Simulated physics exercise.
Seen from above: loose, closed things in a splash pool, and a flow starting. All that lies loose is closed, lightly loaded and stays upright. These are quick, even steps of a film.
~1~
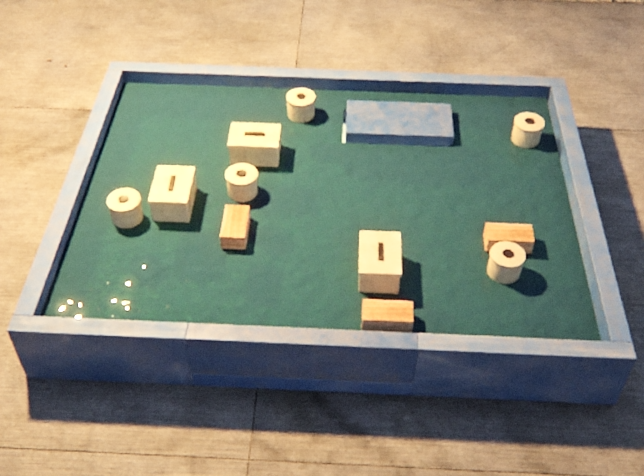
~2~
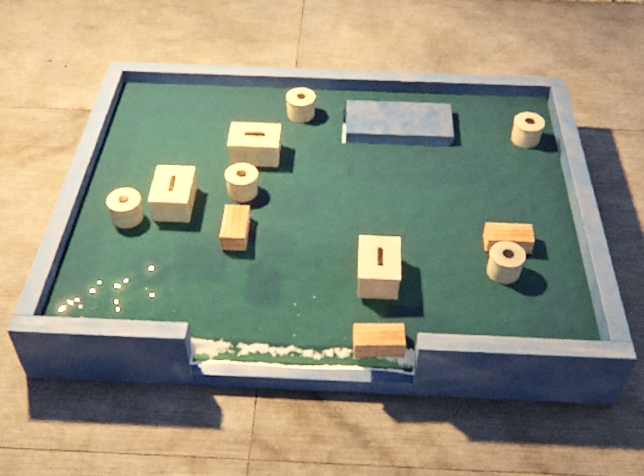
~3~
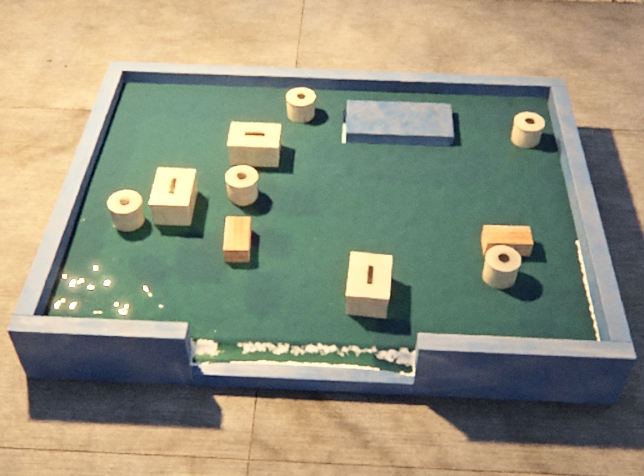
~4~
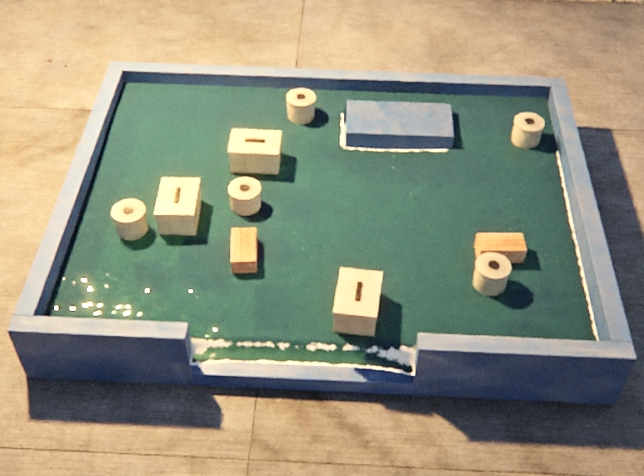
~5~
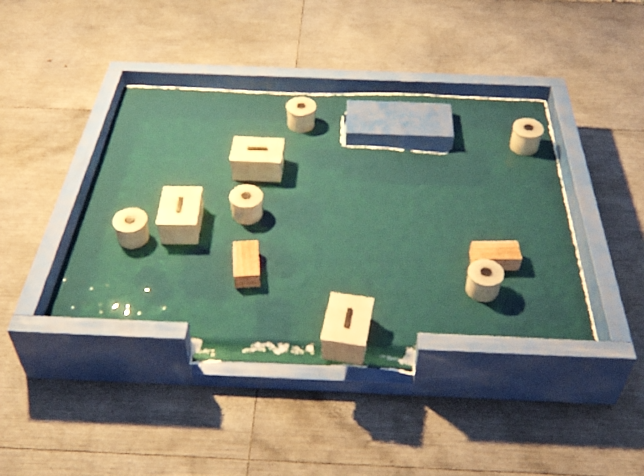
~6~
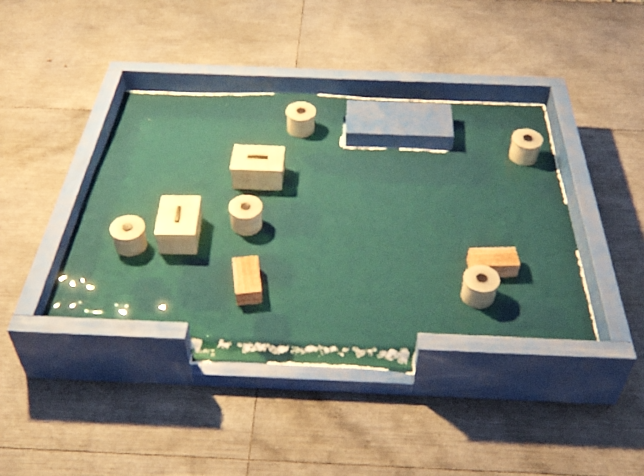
A small orange block drifts to a gap that opens in the front wall of a blue-rimmed pool of green water, then is gone from view. A pale slotted box slides down to the gap and also disappears, while the remaining blocks and round tubs shift slightly toward the front.
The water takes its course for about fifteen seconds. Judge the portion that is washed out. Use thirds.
That comes to at least two thirds.
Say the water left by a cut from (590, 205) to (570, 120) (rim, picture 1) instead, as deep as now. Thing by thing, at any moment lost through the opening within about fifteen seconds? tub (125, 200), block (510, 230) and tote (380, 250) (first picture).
As listed: Still in, carried outside, gone.
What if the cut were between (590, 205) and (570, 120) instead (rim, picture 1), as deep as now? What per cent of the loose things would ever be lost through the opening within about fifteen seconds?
About 40 per cent.
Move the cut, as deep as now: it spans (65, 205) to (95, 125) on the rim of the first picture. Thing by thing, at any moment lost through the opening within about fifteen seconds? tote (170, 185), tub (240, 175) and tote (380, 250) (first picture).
One after the other: Yes, gone, no.
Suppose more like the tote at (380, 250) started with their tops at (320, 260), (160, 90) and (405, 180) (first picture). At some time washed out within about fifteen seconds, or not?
In that order: Washed out, kept in, carried outside.
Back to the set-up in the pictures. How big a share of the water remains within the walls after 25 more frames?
Some 50 per cent.
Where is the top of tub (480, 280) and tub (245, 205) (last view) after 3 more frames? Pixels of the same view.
At about (453, 294) and (251, 231).
A moment on, 3 of 11 are out; 8 afloat.
Next, 6 of 11 are out; 5 afloat.
Later, 8 of 11 are out; 3 afloat.
In the end, 9 of 11 are out; 2 afloat.
